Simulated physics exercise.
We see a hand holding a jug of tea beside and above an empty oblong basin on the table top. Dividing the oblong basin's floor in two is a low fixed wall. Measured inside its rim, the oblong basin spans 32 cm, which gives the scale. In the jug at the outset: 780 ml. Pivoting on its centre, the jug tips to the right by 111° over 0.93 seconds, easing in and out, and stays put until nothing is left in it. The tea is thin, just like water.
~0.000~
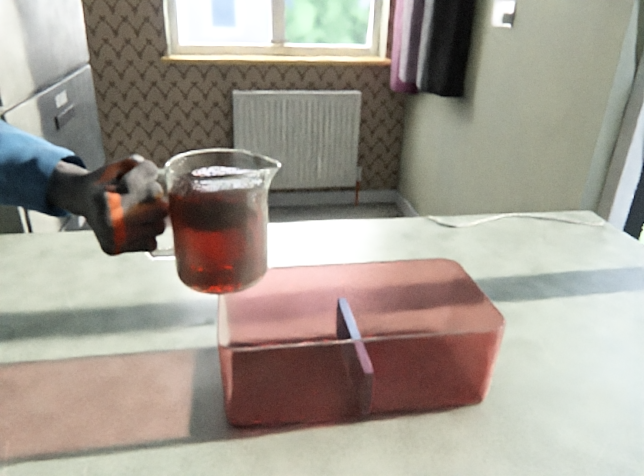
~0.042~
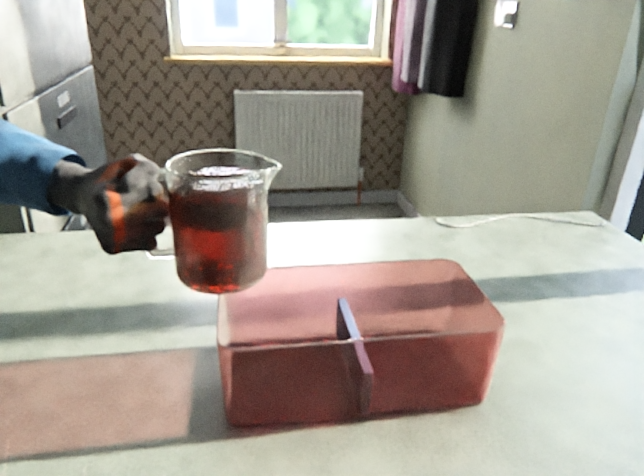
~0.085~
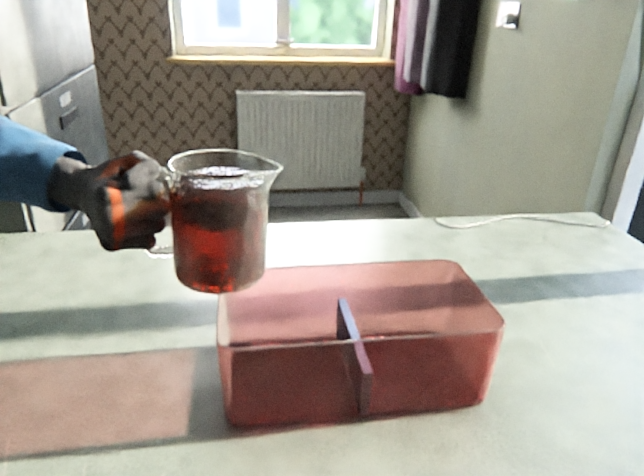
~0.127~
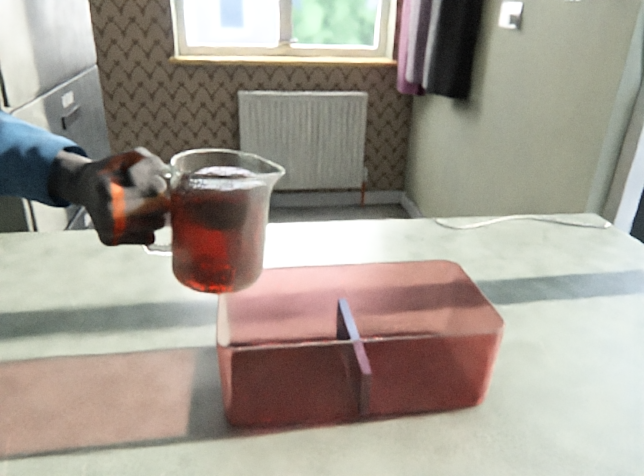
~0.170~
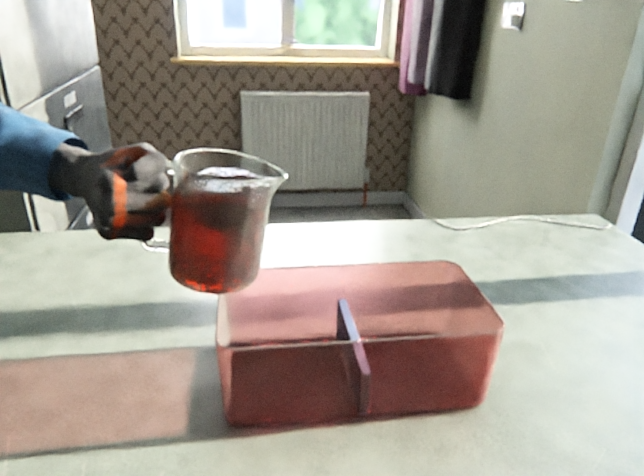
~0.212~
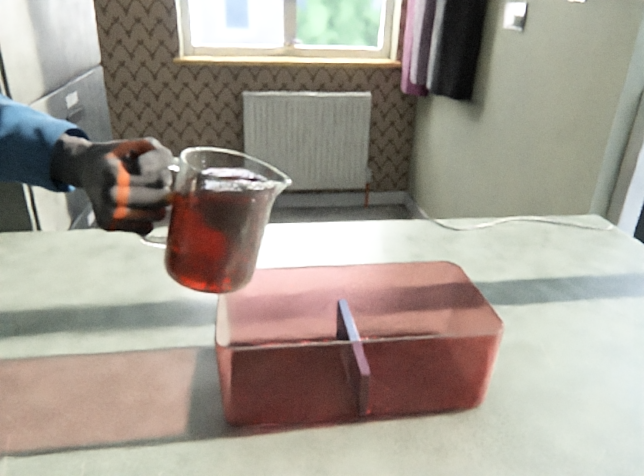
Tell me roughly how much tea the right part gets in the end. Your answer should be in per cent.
It gets about 7 per cent.
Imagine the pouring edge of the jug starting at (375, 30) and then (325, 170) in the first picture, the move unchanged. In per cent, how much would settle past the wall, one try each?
Respectively about 80 and 70 percent.
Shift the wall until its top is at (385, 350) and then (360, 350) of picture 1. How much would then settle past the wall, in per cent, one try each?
Result: 10 per cent, then 15 per cent.
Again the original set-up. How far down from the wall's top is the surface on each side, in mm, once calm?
On the left it's about 32 mm; on the right, about 60 mm.
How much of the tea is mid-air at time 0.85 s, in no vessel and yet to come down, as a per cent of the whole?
Near 14 percent.
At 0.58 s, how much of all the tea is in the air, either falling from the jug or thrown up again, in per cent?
Roughly 16 percent.
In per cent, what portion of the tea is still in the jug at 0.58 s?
Fraction remaining: Approx. 78 per cent.
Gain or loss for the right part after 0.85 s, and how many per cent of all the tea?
It climbs by roughly 1 per cent.
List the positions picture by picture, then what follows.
It leans 0°; its right rim is at (280, 164); the tea meets the walls at (171, 181) and (265, 179); the oblong basin's rim runs from (219, 307) to (480, 290); the wall's top is at (354, 332), in the first picture.
It leans 1°; its right rim is at (281, 165); the tea meets the walls at (171, 181) and (265, 179), in the second picture.
It leans 2°; its right rim is at (282, 167); the tea meets the walls at (173, 181) and (266, 180), in the third picture.
It leans 5°; its right rim is at (284, 170); the tea meets the walls at (175, 181) and (268, 180), in the fourth picture.
It leans 9°; its right rim is at (288, 174); the tea meets the walls at (176, 183) and (272, 181), in the fifth picture.
It leans 14°; its right rim is at (291, 180); the tea meets the walls at (179, 182) and (276, 183), in the sixth picture.
Then, 0.58 s in, the tilt is 76° and 79 per cent is still to pour, 5 is left of the wall and 1 right of it.
Then, 0.85 s in, the tilt is 109° and 24 per cent is still to pour, 57 is left of the wall and 6 right of it.
Then, 1.13 s in, the tilt is 111° and 1 per cent is still to pour, 87 is left of the wall and 7 right of it.
Then, 1.43 s in, the tilt is 111° and 0 per cent is still to pour, 90 is left of the wall and 7 right of it.
Finally, 90 per cent lies left of the wall, 7 right of it and 3 outside.
